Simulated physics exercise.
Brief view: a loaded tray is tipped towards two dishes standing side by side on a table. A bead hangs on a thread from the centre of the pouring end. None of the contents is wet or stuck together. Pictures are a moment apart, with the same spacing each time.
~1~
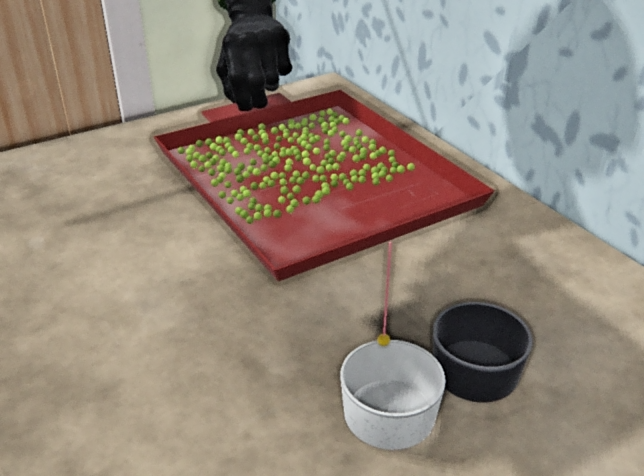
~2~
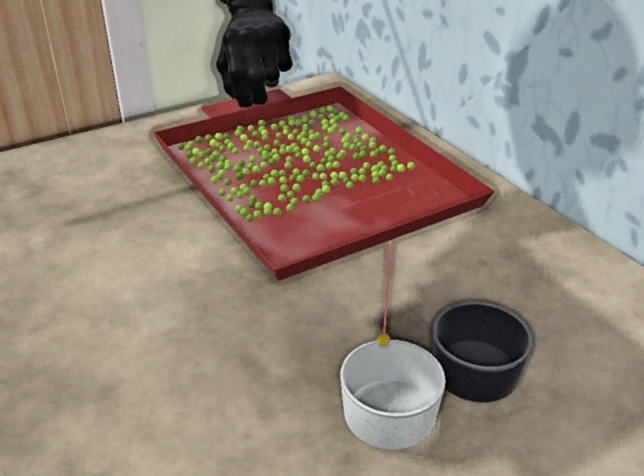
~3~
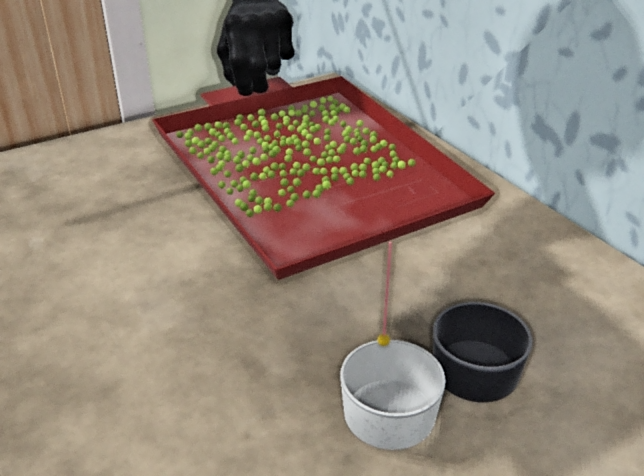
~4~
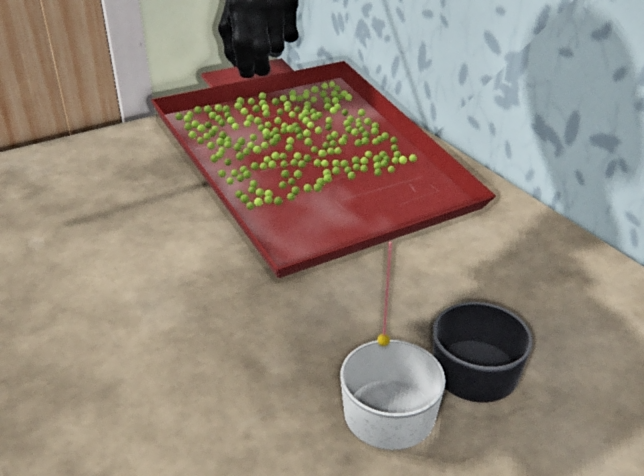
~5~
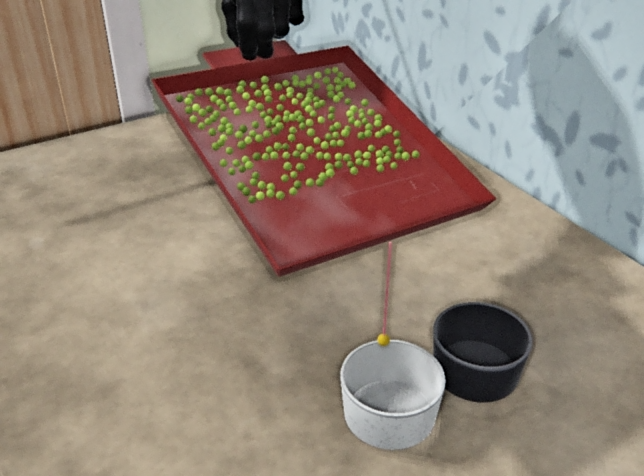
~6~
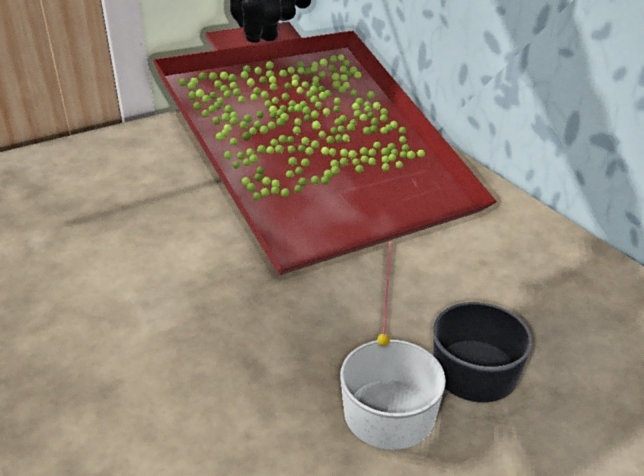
A black-gloved hand raised the back of a red tray of green peas, slowly tilting it towards a white dish and a black dish, and a few peas began to shift.
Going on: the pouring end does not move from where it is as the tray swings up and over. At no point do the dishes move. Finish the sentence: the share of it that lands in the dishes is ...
... above one half.
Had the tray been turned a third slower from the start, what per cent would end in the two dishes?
About 90 per cent.
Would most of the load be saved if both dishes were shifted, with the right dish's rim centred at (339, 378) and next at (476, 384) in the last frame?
Place 1: Lower than half; place 2: Lower than half.
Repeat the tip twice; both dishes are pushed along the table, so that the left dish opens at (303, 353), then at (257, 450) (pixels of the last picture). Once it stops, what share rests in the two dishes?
About 0 and 10 per cent respectively.
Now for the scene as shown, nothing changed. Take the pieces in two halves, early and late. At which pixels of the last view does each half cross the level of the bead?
The opening part goes through (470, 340); what follows goes through (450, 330).
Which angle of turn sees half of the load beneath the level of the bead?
That would be about 85 degrees from level.
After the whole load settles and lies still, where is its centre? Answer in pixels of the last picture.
The centre ends up roughly at (467, 380).
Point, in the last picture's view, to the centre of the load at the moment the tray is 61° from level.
Somewhere about pixel (441, 237).
Just after the last frame, tray tipped steeply; roughly half on the tray; about a tenth in the left dish; about a tenth in the right dish; just a few outside both; roughly a third in the air.
A moment on, tray tipped right over; about a tenth on the tray; about a tenth in the left dish; roughly a quarter in the right dish; roughly a quarter outside both; roughly a quarter in the air.
Further on, tray tipped past a quarter turn; roughly a quarter in the left dish; roughly half in the right dish; roughly a quarter outside both.
When it is over, tray tipped past a quarter turn; roughly a quarter in the left dish; roughly half in the right dish; roughly a quarter outside both.
